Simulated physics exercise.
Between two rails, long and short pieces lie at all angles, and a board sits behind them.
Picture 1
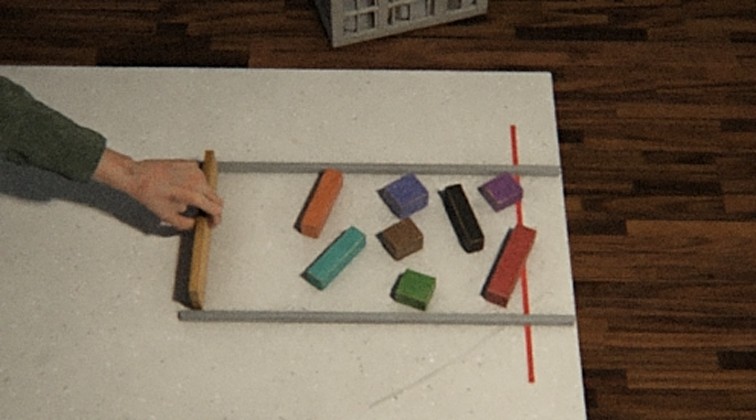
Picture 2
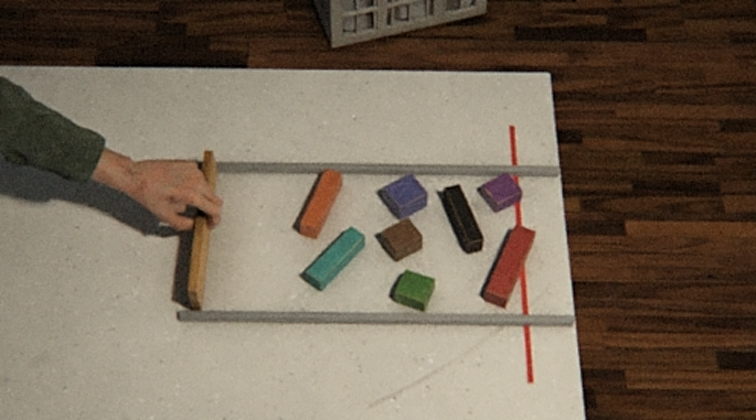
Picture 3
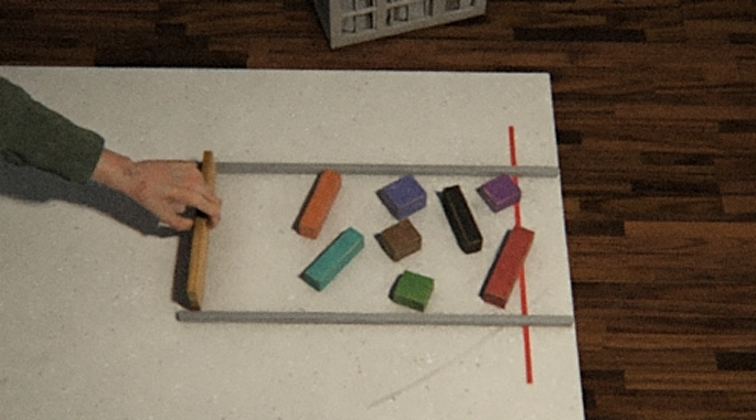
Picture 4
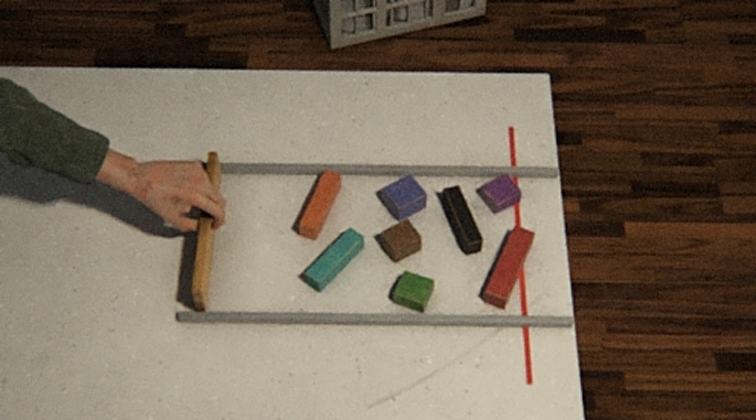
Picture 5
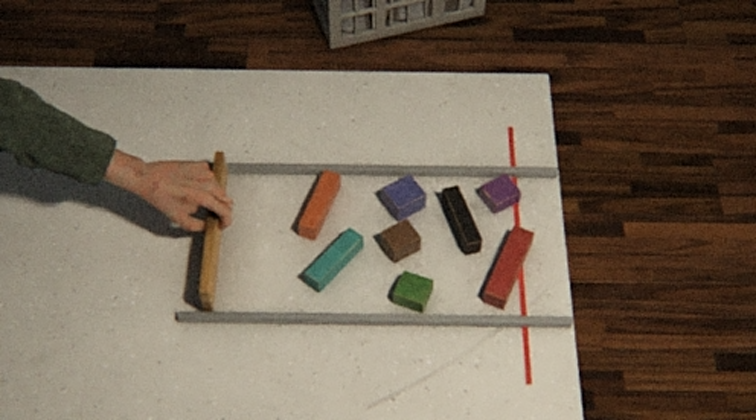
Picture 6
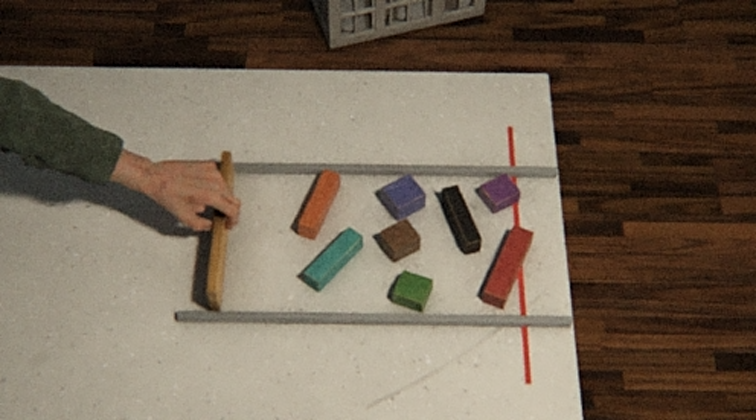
On a pale tabletop above a dark wood floor, coloured blocks and bars lie scattered between two grey rails near a red line, while a hand holds a wooden board at the left, then slides it slightly right without touching them.
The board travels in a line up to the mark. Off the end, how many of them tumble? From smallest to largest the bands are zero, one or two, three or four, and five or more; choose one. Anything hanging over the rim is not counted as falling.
The right band is three or four.
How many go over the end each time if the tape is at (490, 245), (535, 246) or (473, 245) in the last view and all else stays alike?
Try 1: 1; try 2: 6; try 3: 0.
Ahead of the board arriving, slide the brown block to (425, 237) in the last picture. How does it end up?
Result: The brown block remains aboard.
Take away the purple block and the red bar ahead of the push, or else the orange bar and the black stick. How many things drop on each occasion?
Fallen: 1, and 1 in the other try.
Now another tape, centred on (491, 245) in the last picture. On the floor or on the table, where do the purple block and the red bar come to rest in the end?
Purple block: Is gone, red bar: Is still there.
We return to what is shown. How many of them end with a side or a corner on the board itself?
The figure is 2.
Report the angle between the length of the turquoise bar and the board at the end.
Roughly 15 degrees.
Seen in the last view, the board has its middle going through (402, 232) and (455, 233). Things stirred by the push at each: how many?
So 6, and at the other place 8.
A little later, none off yet; red bar at rest near (508, 267); purple block at rest near (500, 194); black stick at rest near (461, 219).
Next, none off yet; red bar moving near (513, 268); purple block shifted a little near (511, 191); black stick shifted a little near (495, 219).
When it is over, the number that fall off is three or four; down, black stick, purple block and red bar.
